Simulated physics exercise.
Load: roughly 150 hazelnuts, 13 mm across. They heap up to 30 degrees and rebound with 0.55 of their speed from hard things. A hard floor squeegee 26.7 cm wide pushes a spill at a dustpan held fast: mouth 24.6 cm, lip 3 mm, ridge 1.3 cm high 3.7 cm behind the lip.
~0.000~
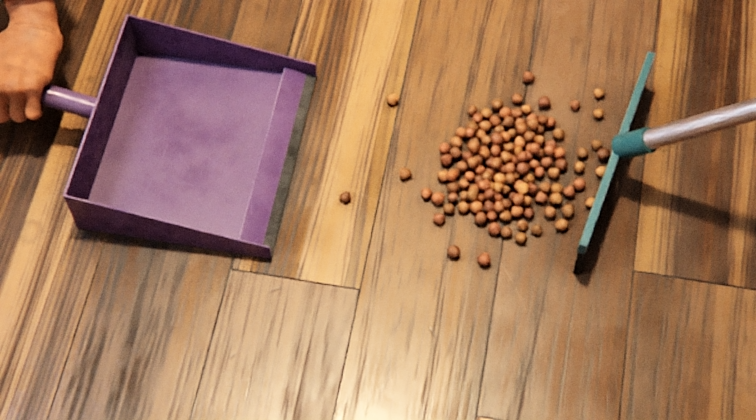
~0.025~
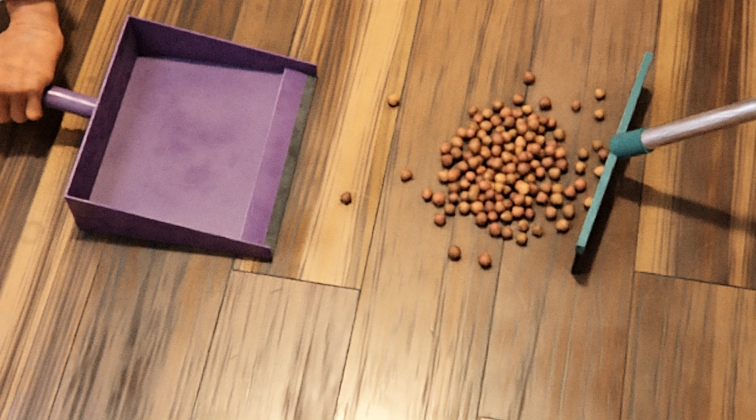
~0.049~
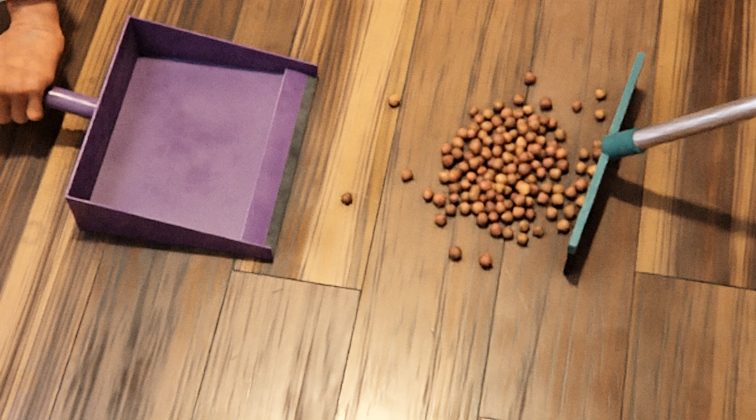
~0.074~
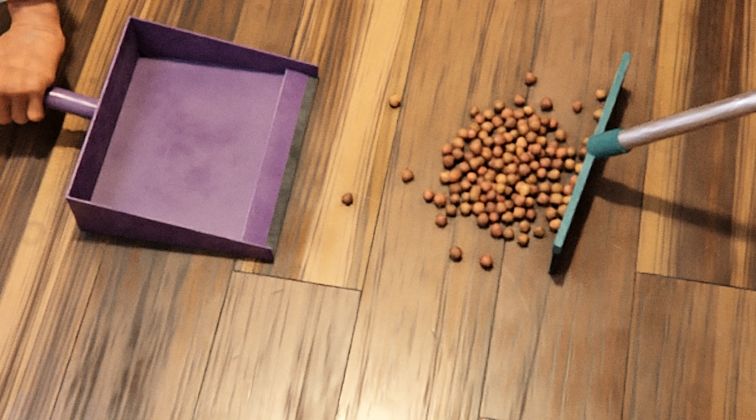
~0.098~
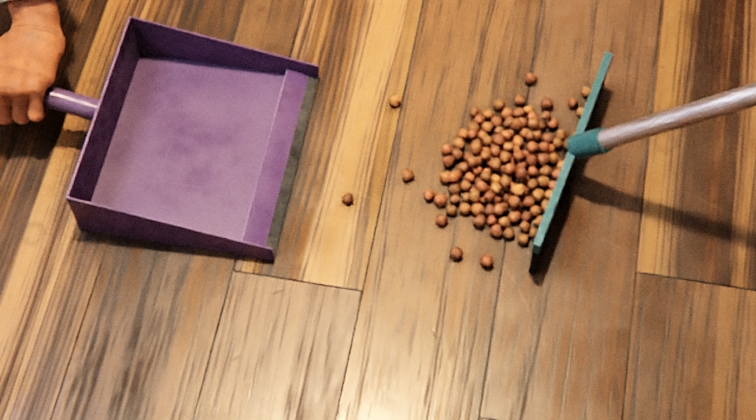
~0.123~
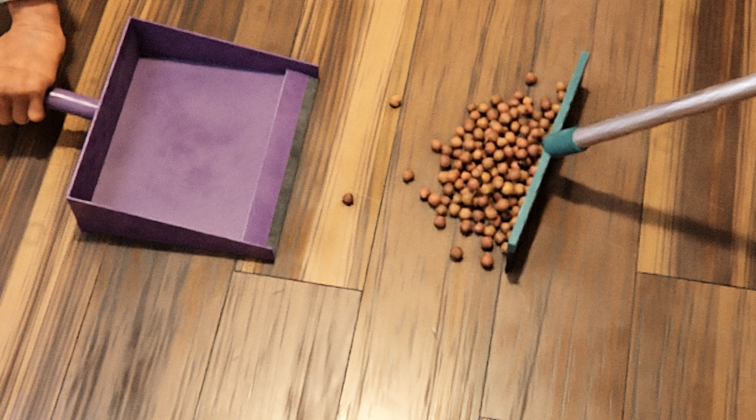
A teal squeegee slides left, bunching brown nuts while a hand holds a purple dustpan.
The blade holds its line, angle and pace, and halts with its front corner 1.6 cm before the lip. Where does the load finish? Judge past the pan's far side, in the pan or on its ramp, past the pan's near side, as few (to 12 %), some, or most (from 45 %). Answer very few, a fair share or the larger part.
Far side: A fair share, pan: A fair share, near side: Very few.
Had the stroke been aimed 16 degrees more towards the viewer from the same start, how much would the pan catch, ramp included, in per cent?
It would be near 30 per cent.
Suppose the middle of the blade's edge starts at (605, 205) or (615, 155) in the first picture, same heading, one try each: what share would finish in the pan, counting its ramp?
About 35 and 35 per cent.
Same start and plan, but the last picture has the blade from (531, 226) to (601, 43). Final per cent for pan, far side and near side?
Pan 25, far 35, near 10.
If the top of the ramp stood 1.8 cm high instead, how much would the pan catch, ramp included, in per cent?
Then about 30 per cent.
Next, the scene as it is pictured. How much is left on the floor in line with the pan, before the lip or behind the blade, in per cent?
Roughly 30 per cent.
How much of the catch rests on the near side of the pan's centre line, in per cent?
About 40 per cent.
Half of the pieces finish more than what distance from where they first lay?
Some 28 cm.
After 0.25 s, middle of the blade 15 cm from the lip; 0 % over the lip, far side 20 %, near side 0 %.
After 0.33 s, middle of the blade 7 cm from the lip; 0 % over the lip, far side 25 %, near side 5 %.
After 0.55 s, middle of the blade 4 cm from the lip; 40 % over the lip, far side 30 %, near side 5 %.
At rest (1.6 s), far side 30 %, pan 35 %, near side 5 %, in front of the lip or behind the blade 30 %.
